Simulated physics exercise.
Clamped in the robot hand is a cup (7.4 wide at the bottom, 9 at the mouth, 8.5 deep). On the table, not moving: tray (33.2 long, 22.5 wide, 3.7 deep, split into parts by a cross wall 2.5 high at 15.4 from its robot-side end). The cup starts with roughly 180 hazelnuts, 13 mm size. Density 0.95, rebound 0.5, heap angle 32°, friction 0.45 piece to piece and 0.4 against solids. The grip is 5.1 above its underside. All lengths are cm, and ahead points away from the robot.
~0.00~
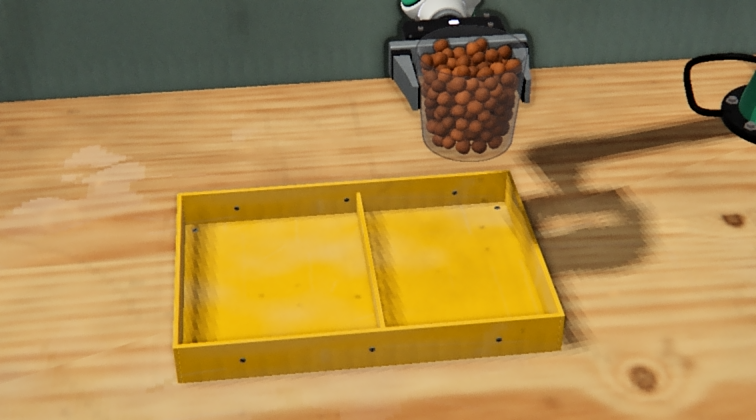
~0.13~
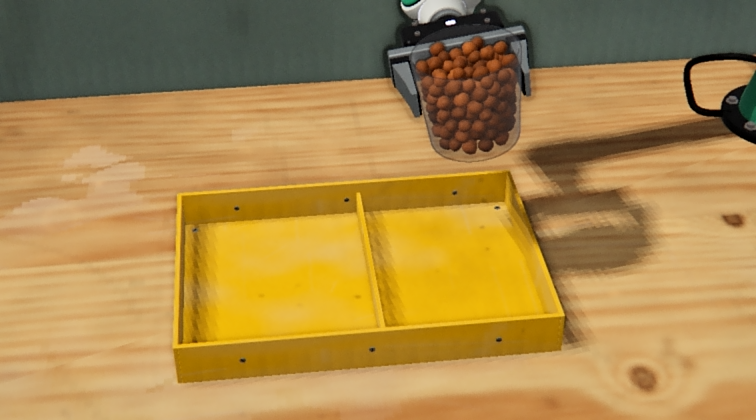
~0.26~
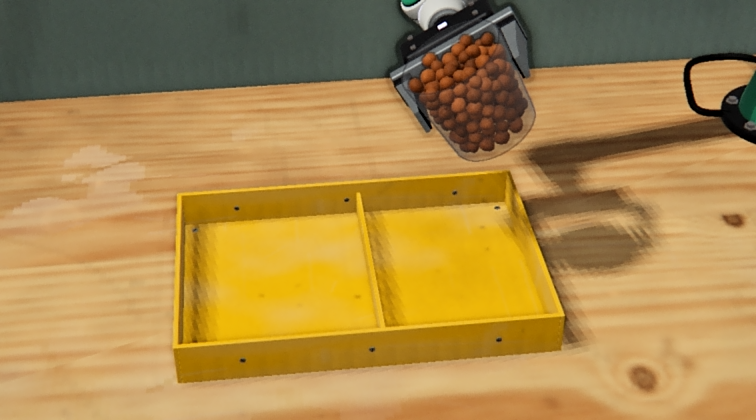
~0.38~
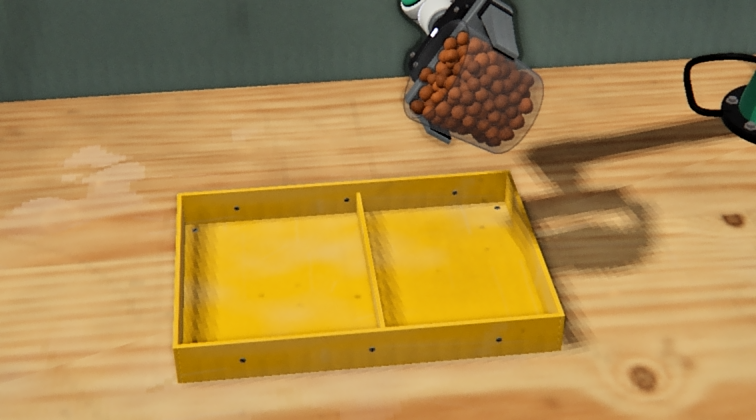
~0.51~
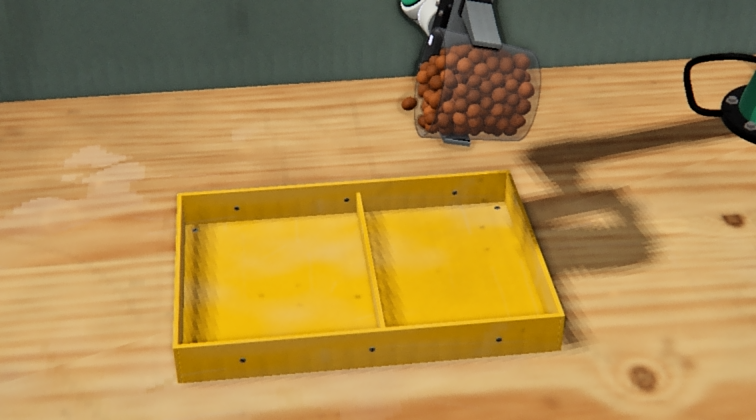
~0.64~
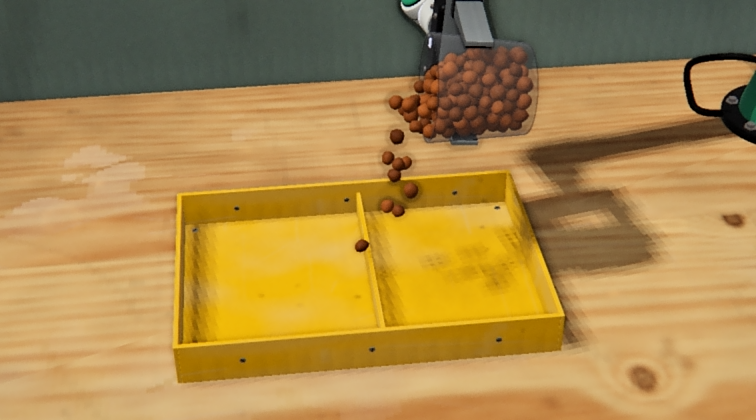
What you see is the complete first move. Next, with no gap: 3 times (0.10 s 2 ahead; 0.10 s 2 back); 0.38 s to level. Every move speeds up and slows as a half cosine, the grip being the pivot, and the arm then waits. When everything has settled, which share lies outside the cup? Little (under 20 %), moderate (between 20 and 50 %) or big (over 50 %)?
Outside the cup the share is big, over 50 %.
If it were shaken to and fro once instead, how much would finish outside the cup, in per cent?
In that case some 50 per cent.
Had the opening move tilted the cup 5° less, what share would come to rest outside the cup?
In that case some 70 per cent.
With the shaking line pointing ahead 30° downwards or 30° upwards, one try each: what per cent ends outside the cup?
About 65 and 80 per cent.
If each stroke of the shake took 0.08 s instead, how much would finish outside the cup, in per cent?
Then about 80 per cent.
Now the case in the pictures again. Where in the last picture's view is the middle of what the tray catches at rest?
Around (311, 283).
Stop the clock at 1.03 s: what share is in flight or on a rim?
Some 11 per cent.
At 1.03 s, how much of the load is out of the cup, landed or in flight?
About 55 per cent by then.
By 1.03 s, tilted 85° forward, highest piece 21 above the table; 83 in the cup, 63 in the far-side part, 19 in the robot-side part, 20 in flight or on a rim.
By 1.42 s, tilted 45° forward, highest piece 21 above the table; 103 in the far-side part, 43 in the cup, 38 in the robot-side part, 1 in flight or on a rim.
By 1.82 s, level, highest piece 22 above the table; 104 in the far-side part, 43 in the cup, 38 in the robot-side part.
By 2.87 s, level, highest piece 22 above the table; 104 in the far-side part, 43 in the cup, 38 in the robot-side part.
Final count, 104 in the far-side part, 43 in the cup, 38 in the robot-side part. That is 77 % outside the cup.
